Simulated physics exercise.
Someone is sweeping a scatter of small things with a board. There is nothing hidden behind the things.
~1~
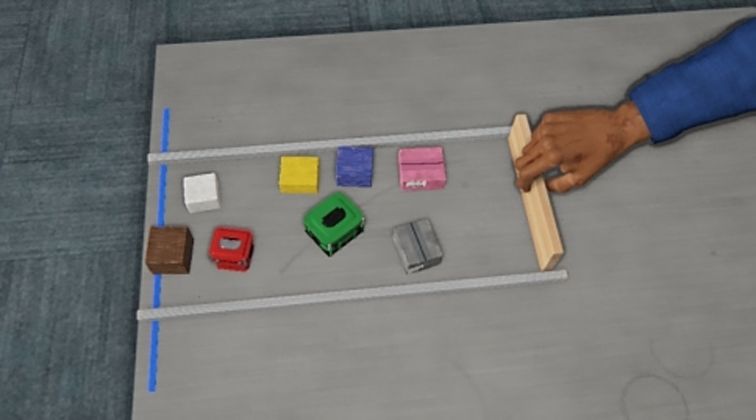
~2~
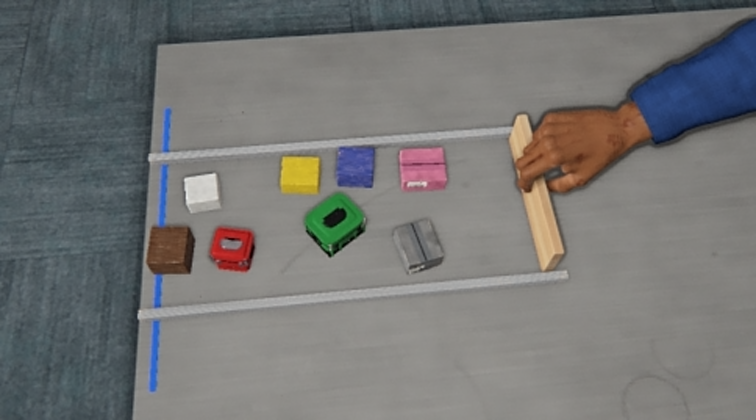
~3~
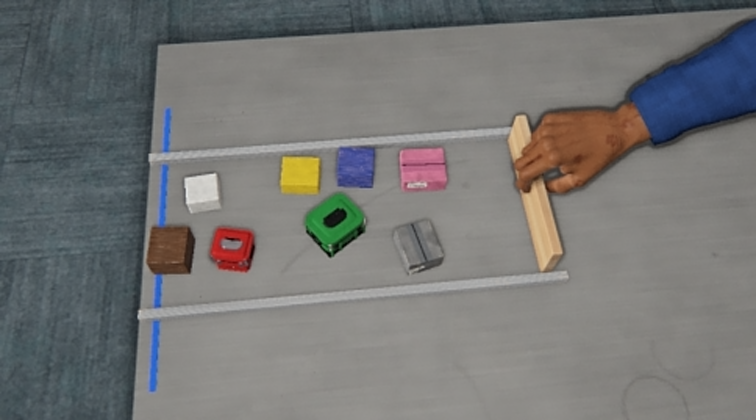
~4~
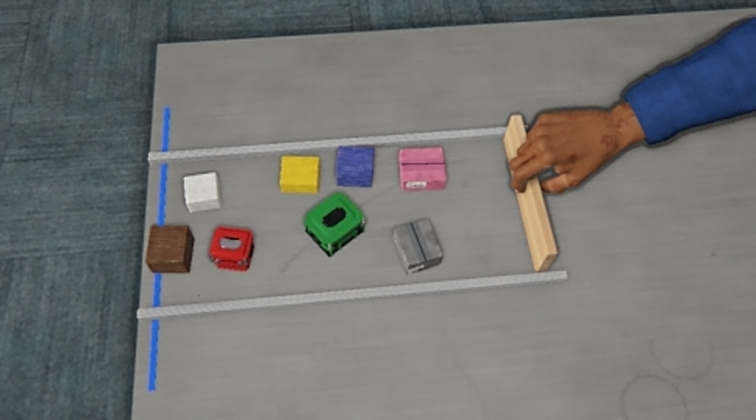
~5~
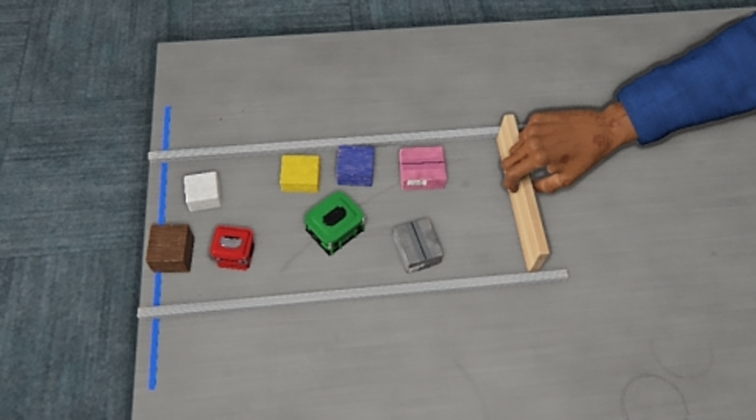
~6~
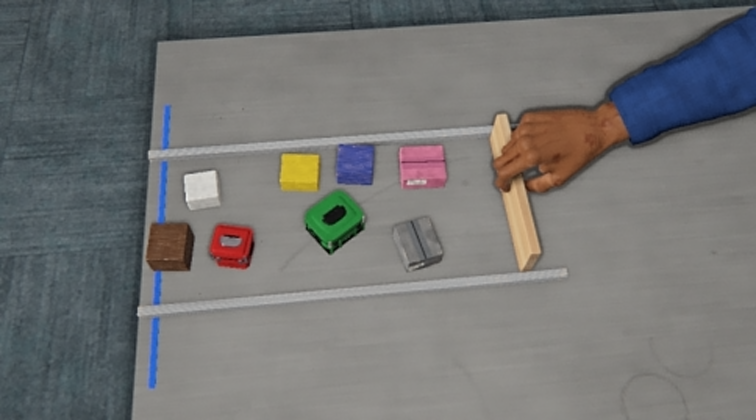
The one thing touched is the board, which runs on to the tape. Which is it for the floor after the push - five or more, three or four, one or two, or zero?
Off the edge: Upward of four.
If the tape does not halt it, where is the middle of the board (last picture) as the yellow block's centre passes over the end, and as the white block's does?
At (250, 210) for the yellow block; at (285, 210) for the white block.
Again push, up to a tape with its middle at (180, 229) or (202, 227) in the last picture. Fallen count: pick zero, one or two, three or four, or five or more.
The falls would be five or over; three or four.
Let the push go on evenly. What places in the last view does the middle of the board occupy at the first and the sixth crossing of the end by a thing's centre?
The first one at (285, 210), the next at (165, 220).
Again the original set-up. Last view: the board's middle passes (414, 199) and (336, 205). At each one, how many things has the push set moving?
3, then 6.
Soon after, none off yet; brown block at rest near (171, 247); white block at rest near (203, 190); red case at rest near (234, 247).
After that, none off yet; brown block at rest near (171, 247); white block displaced well along near (138, 195); red case displaced about its own width near (212, 256).
In the end, the number that fall off is five or more; gone, pink box, grey box, blue block, green case, yellow block, red case, white block and brown block.
